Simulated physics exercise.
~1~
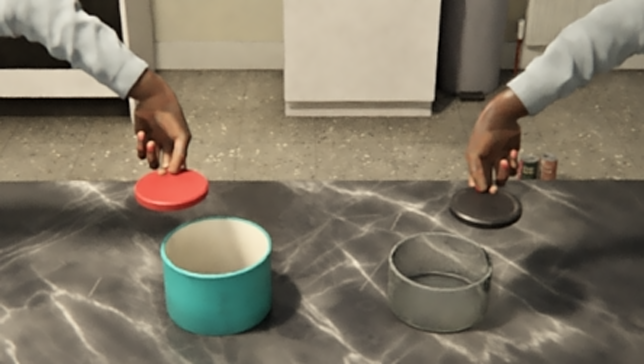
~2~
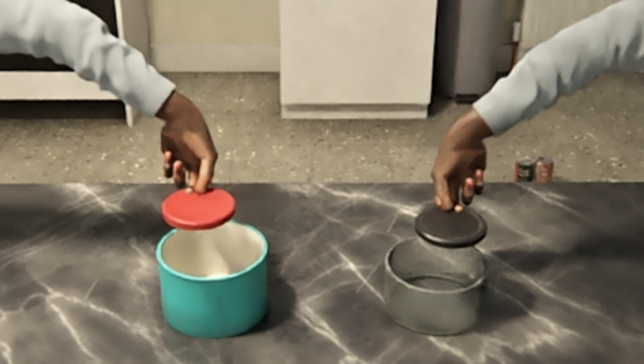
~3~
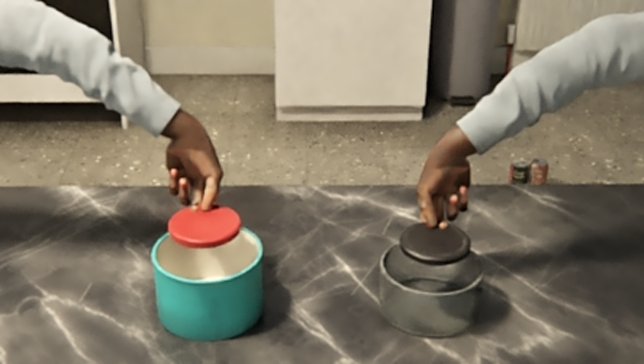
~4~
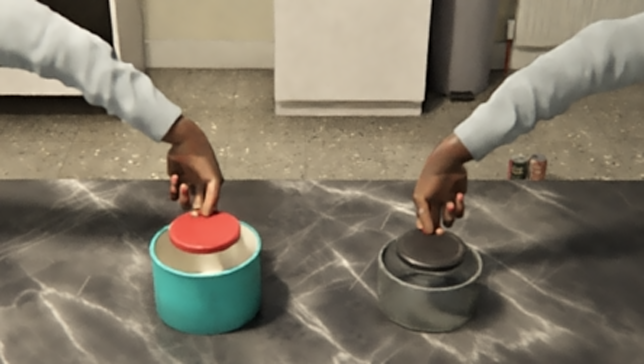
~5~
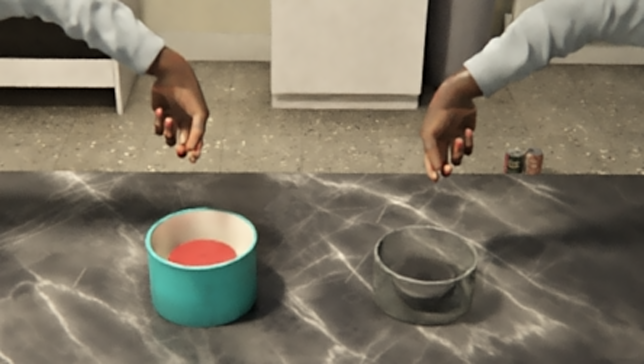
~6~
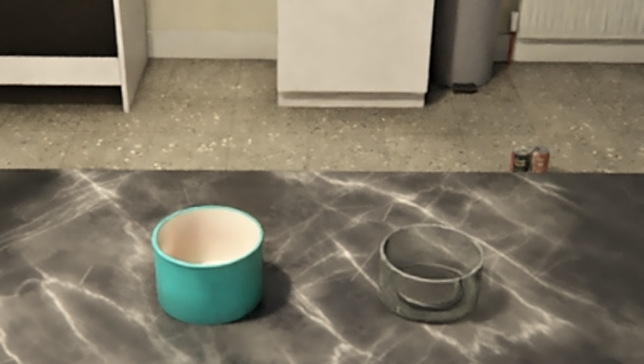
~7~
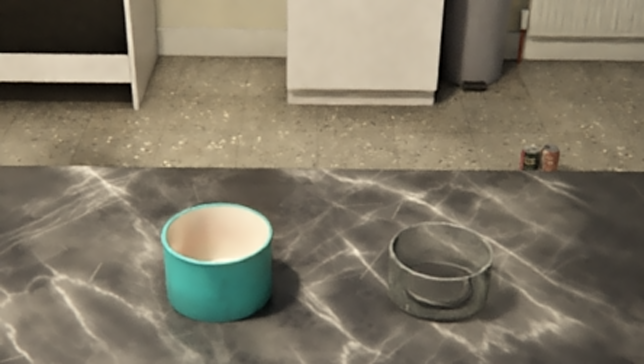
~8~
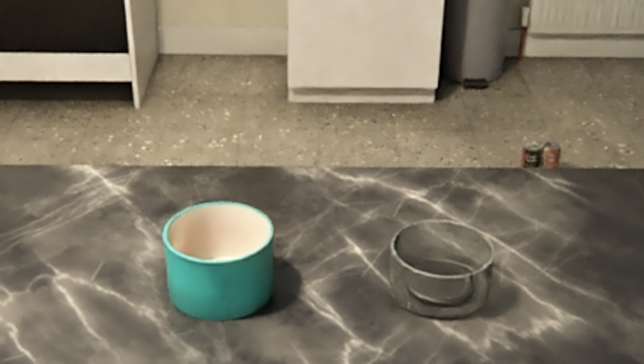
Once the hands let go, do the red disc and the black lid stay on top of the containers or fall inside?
Both fall inside, the red disc into the teal pot on the left and the black lid into the glass container on the right.
Two hands release a red disc and a black lid, which drop inside two open containers.
